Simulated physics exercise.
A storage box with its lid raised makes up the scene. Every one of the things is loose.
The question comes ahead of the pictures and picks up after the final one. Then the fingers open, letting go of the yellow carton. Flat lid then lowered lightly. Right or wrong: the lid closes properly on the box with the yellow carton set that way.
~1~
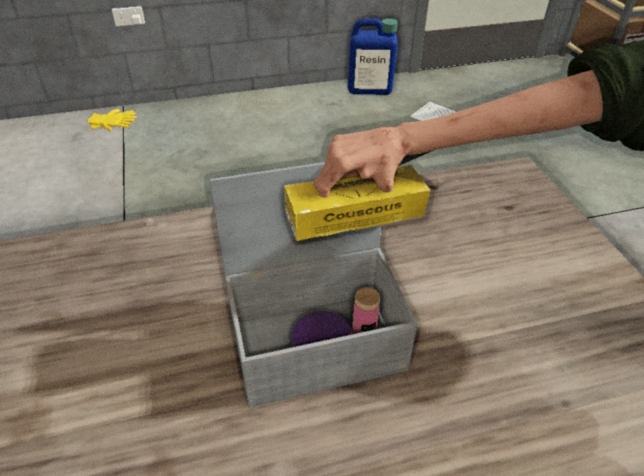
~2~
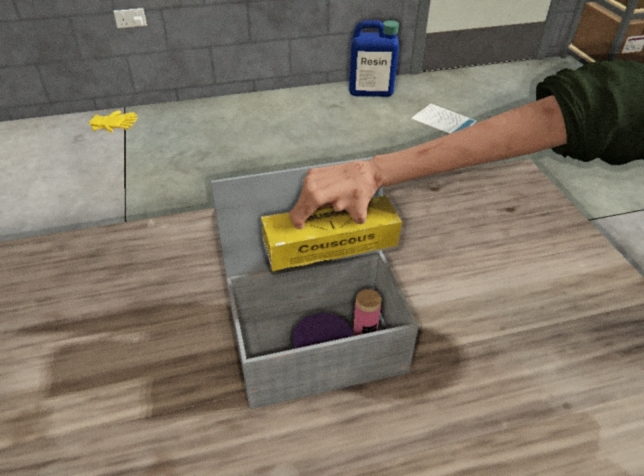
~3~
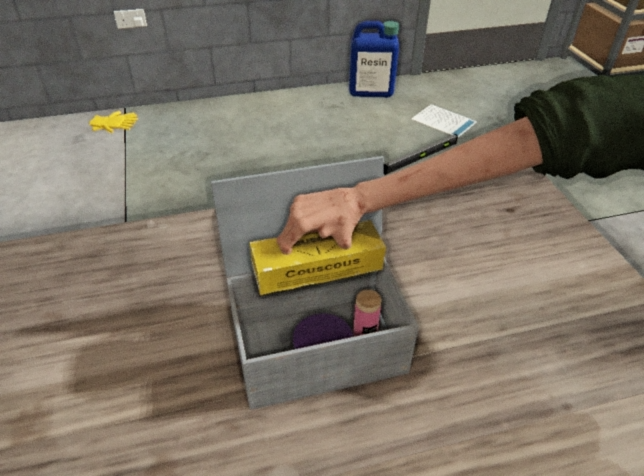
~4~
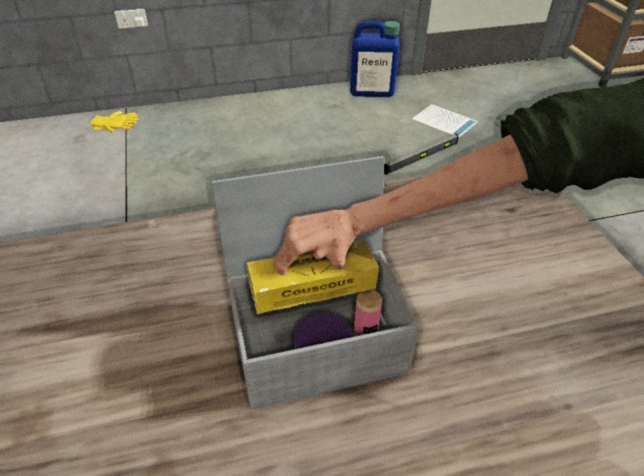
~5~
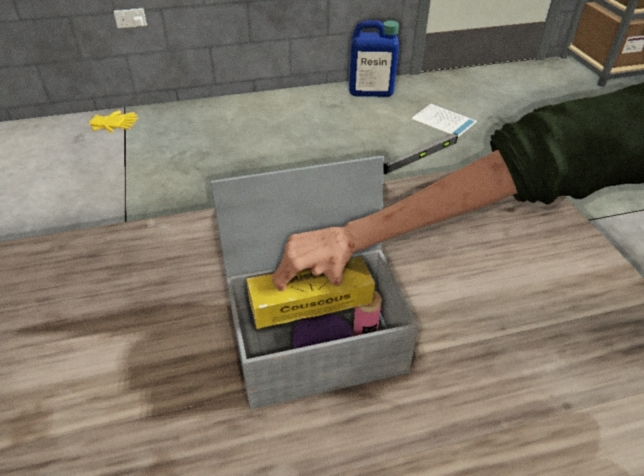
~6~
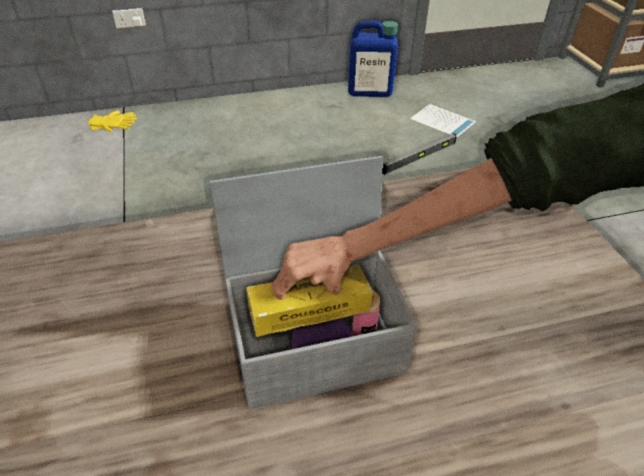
Right.
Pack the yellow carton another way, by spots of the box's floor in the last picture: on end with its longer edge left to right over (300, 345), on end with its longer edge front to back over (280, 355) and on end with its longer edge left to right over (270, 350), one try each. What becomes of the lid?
So, one: It remains raised; two: It remains raised; three: It remains raised.
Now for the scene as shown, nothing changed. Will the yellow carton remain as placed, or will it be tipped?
It ends up leaning.
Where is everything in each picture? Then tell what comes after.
In the first frame, on its way; yellow carton (356, 201); pink shaker (366, 315).
In the second frame, on its way; yellow carton (331, 232); pink shaker (367, 317).
In the third frame, on its way; yellow carton (317, 256); pink shaker (367, 317).
In the fourth frame, on its way; yellow carton (313, 276); pink shaker (368, 317).
In the fifth frame, on its way; yellow carton (310, 291); pink shaker (367, 317).
In the sixth frame, put in, still held; yellow carton (309, 300).
Then, 0.50 s past the last view, yellow carton on its side near (315, 310).
Then, 1.50 s past the last view, lid 65° above the rim; yellow carton on its side near (316, 310).
Then, 2.00 s past the last view, lid 22° above the rim; yellow carton on its side near (316, 310).
Finally, lid shut; down or leaning hard in the box, yellow carton; the other 2 still in place. Final places as the last picture's camera would see them, yellow carton near (316, 310).
